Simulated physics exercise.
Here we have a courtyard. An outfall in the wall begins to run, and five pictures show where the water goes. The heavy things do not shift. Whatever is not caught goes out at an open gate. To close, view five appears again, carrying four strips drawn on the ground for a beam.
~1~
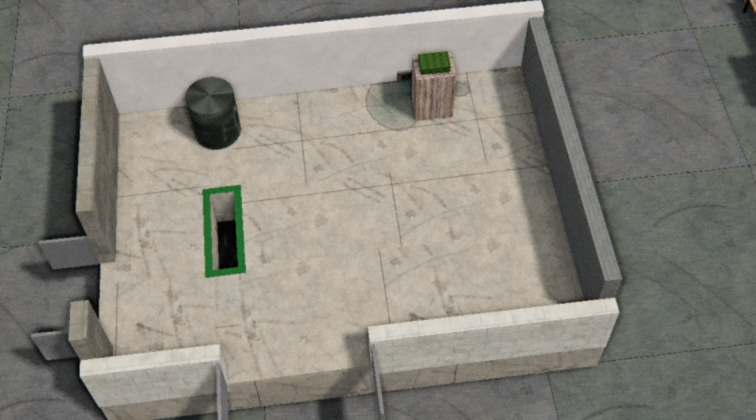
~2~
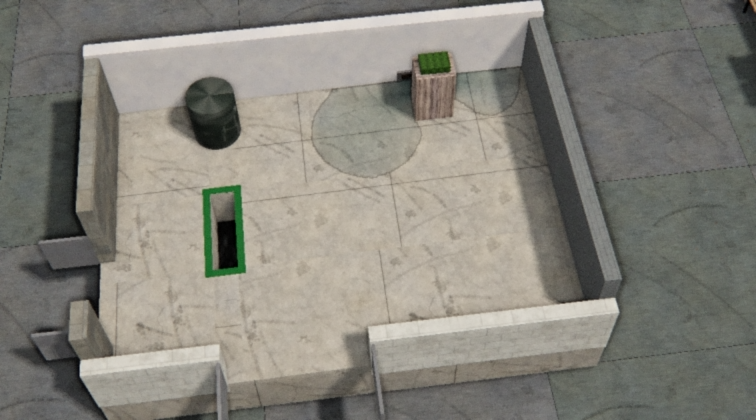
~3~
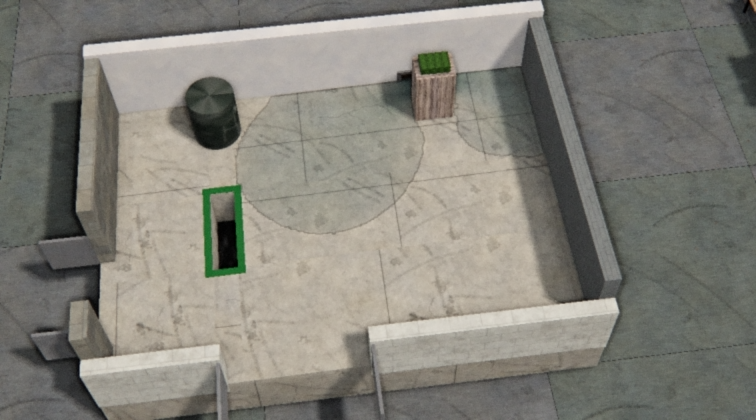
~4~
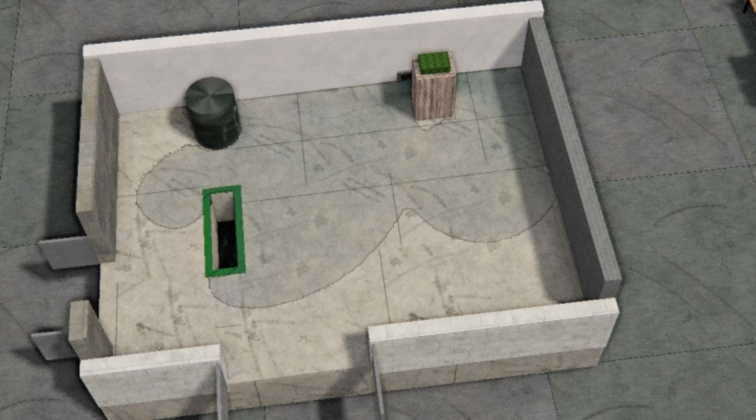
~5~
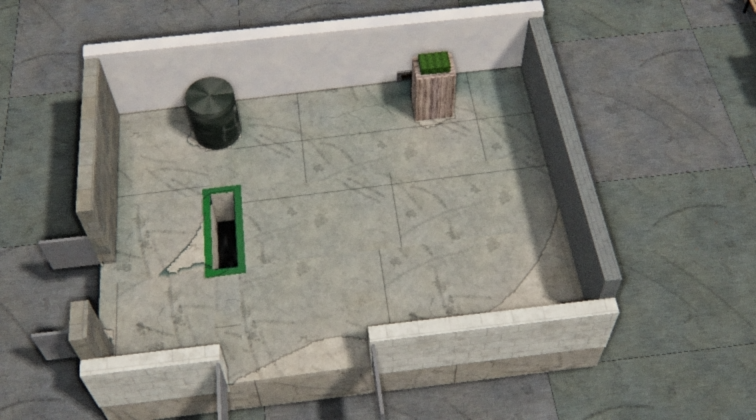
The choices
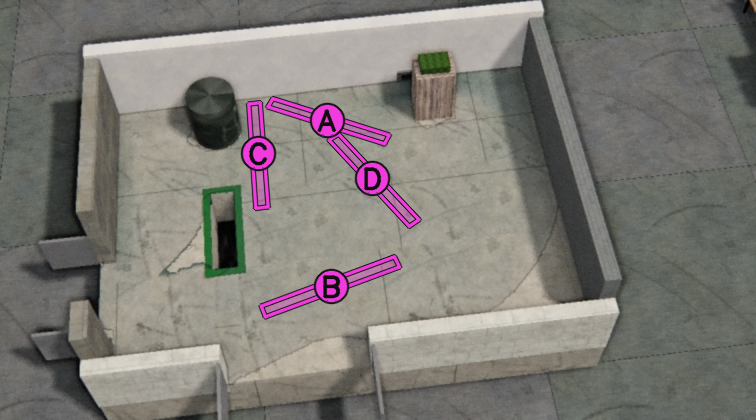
At first, a small patch of water lies on the pale courtyard floor beside a wooden box near the back wall. It spreads left and toward the front in widening curves, reaches the green-edged drain and wraps around it, then covers most of the floor, leaving only a few dry patches.
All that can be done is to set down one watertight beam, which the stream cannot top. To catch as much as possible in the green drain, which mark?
I would pick place B.
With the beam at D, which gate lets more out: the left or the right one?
More leaves on the left.
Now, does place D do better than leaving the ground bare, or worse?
It is worse.
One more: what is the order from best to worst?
B, D, C, A.
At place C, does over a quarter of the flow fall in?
No, it does not.
On the marked copy, A from (270, 102) to (386, 139); B from (263, 311) to (396, 261); C from (261, 207) to (254, 103); D from (333, 137) to (414, 222).
Choosing A, about 9 % of the stream runs into the green drain, about 91 % out by the gates.
Choosing B, about 41 % of the stream runs into the green drain, about 59 % out by the gates.
Choosing C, about 17 % of the stream runs into the green drain, about 83 % out by the gates.
Choosing D, about 23 % of the stream runs into the green drain, about 77 % out by the gates.
